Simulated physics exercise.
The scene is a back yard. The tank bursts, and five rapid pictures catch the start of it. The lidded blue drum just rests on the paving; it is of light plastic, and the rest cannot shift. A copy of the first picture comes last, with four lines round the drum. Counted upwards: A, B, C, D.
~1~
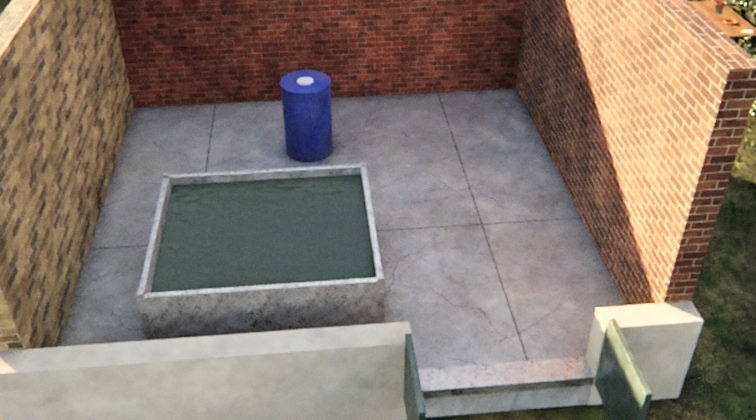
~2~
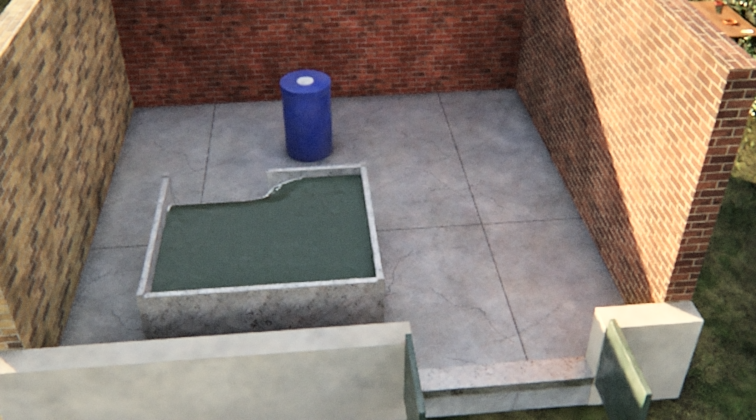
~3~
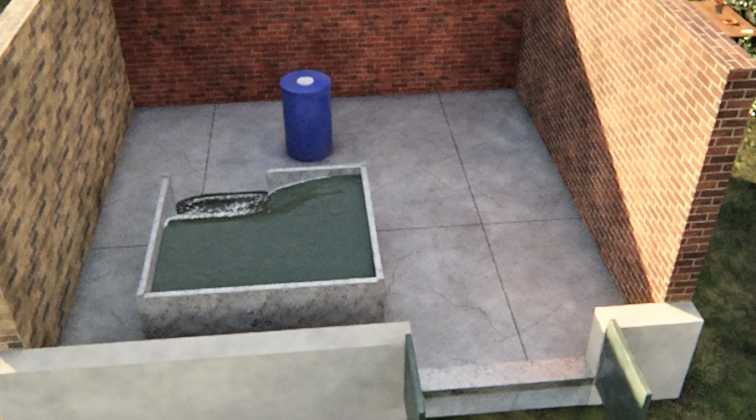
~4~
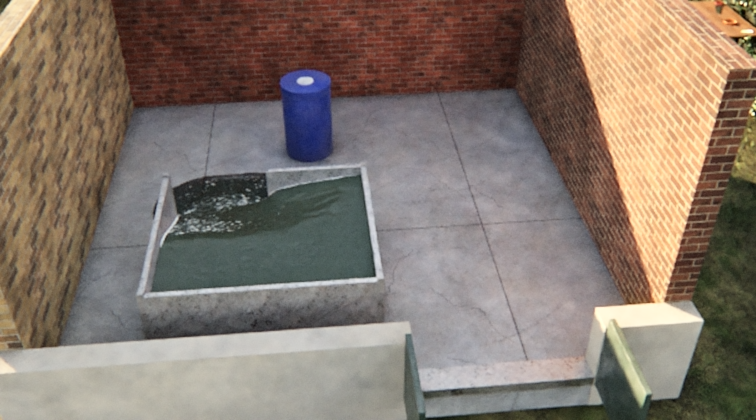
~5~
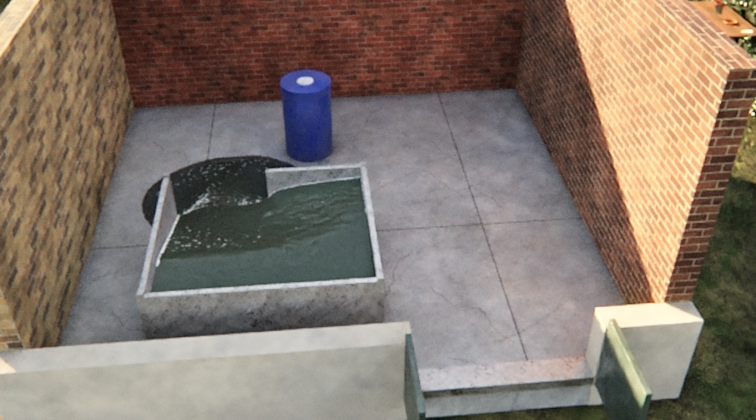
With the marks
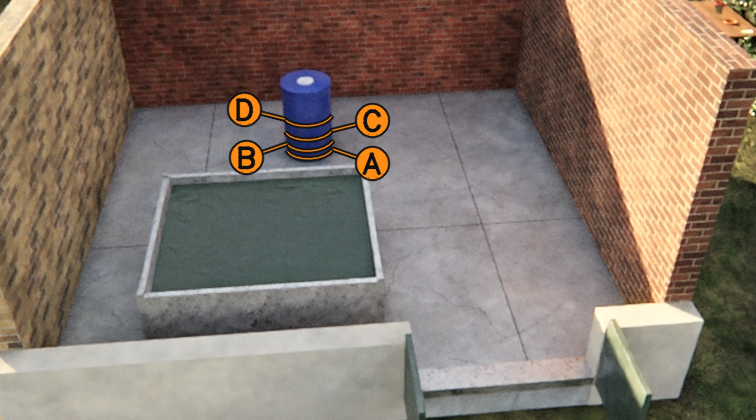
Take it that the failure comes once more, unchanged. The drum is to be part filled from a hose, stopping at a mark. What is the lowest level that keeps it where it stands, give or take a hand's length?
The limit is C.
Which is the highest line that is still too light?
That is line B.
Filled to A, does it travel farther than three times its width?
Yes, it does.
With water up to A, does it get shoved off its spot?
Yes, that goes wrong.
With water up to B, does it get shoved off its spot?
Yes.
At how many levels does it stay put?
Two of the four.
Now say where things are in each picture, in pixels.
In the first picture, lid of the blue drum at (305, 81); tank full, its middle at (265, 230); open gate at (503, 319).
In the second picture, water covers 2 % of the ground, mostly out of sight from here.
In the third picture, water covers 4 % of the ground, mostly out of sight from here.
In the fourth picture, water covers 6 % of the ground, mostly out of sight from here.
In the fifth picture, lid of the blue drum at (305, 81); 10 % of the ground wet, in view closest to the drum at (275, 162).
On the marked copy, A at (310, 158); B at (310, 151); C at (309, 140); D at (308, 125); from the bottom up A, B, C, D.
With A, it is pushed about 6 times its own width away.
With B, it is pushed about its own width away.
With C, it does not move.
With D, it does not move.
